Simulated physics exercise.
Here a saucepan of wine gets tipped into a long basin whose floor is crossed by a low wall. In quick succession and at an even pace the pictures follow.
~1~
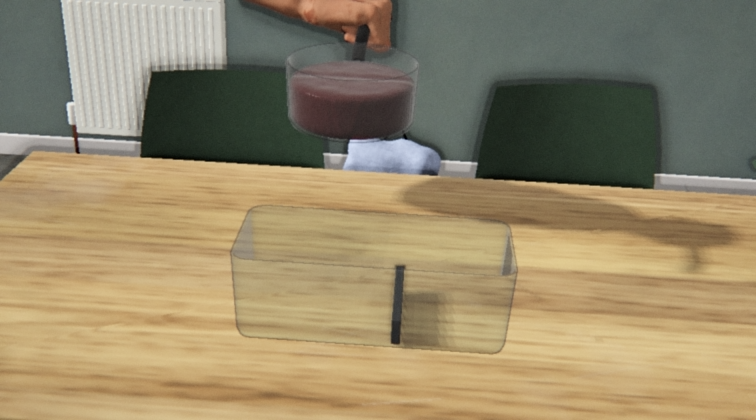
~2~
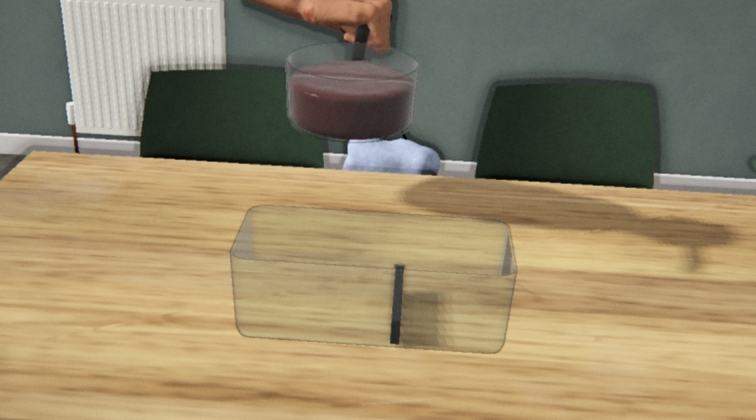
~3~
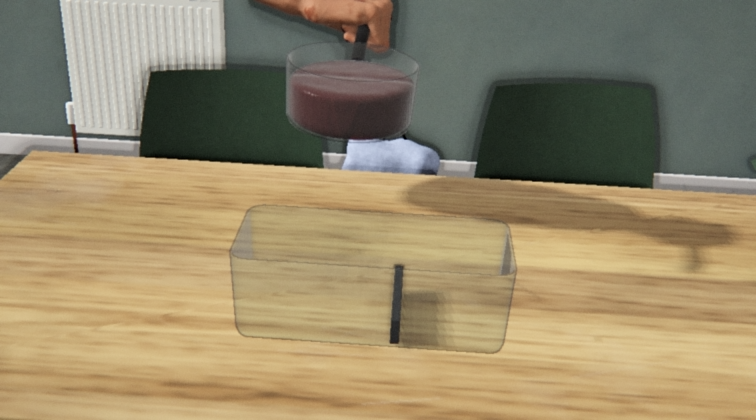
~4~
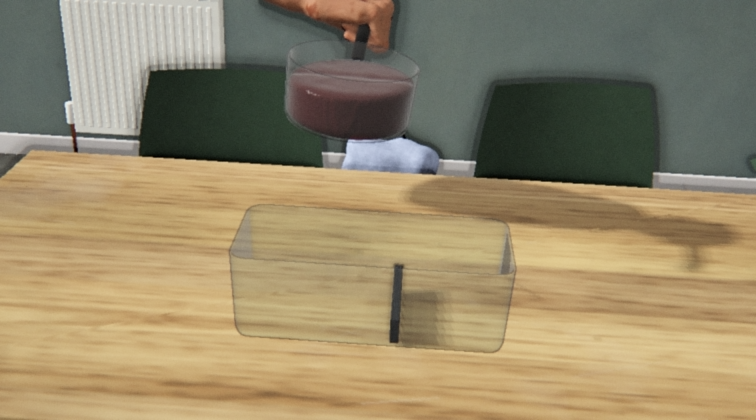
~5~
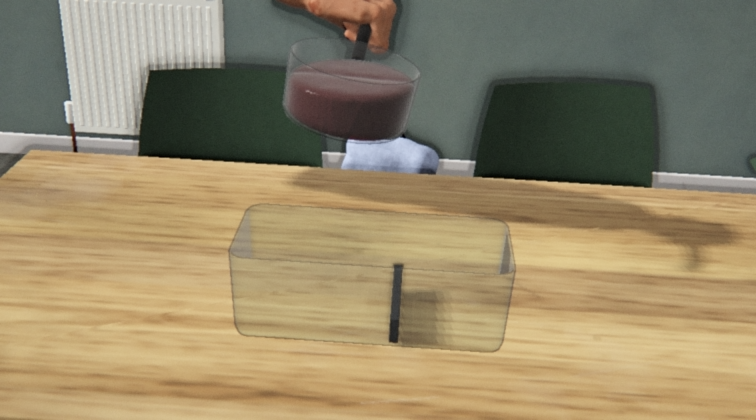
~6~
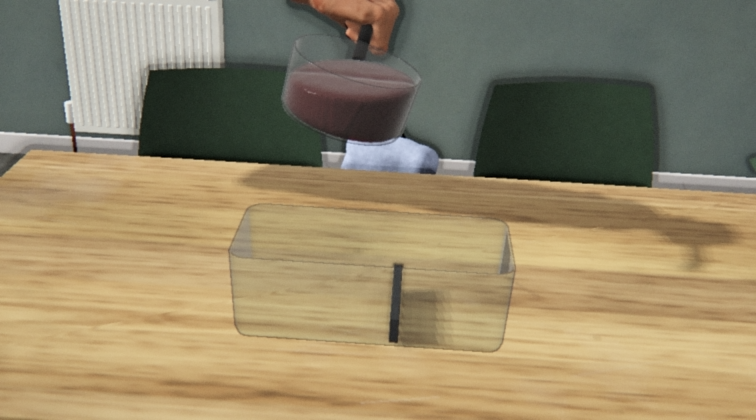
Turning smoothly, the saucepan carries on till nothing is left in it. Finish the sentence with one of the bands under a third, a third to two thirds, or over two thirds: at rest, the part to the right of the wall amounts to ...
At rest, the part to the right of the wall amounts to over two thirds.
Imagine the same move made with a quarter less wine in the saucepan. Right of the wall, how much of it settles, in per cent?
85 %.
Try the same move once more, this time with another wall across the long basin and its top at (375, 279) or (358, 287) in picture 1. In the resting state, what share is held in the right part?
Try 1: About 90 percent; try 2: About 90 percent.
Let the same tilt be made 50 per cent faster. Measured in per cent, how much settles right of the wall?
I'd put it at some 65 percent.
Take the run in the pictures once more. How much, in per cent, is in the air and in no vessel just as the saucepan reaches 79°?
Estimated: 45 per cent or thereabouts.
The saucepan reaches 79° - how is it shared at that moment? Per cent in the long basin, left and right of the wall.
Left side around 0 per cent; right side around 10 per cent.
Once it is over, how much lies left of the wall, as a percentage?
Close to 20 in a hundred.
A moment on, the saucepan is tipped on its side and 46 per cent is still to pour, 0 is left of the wall and 8 right of it.
Next, the saucepan is tipped right over and 5 per cent is still to pour, 6 is left of the wall and 71 right of it.
Then the saucepan is tipped right over and 0 per cent is still to pour, 14 is left of the wall and 82 right of it.
Later the saucepan is tipped right over and 0 per cent is still to pour, 19 is left of the wall and 79 right of it.
In the end 21 per cent lies left of the wall, 76 right of it and 3 outside.
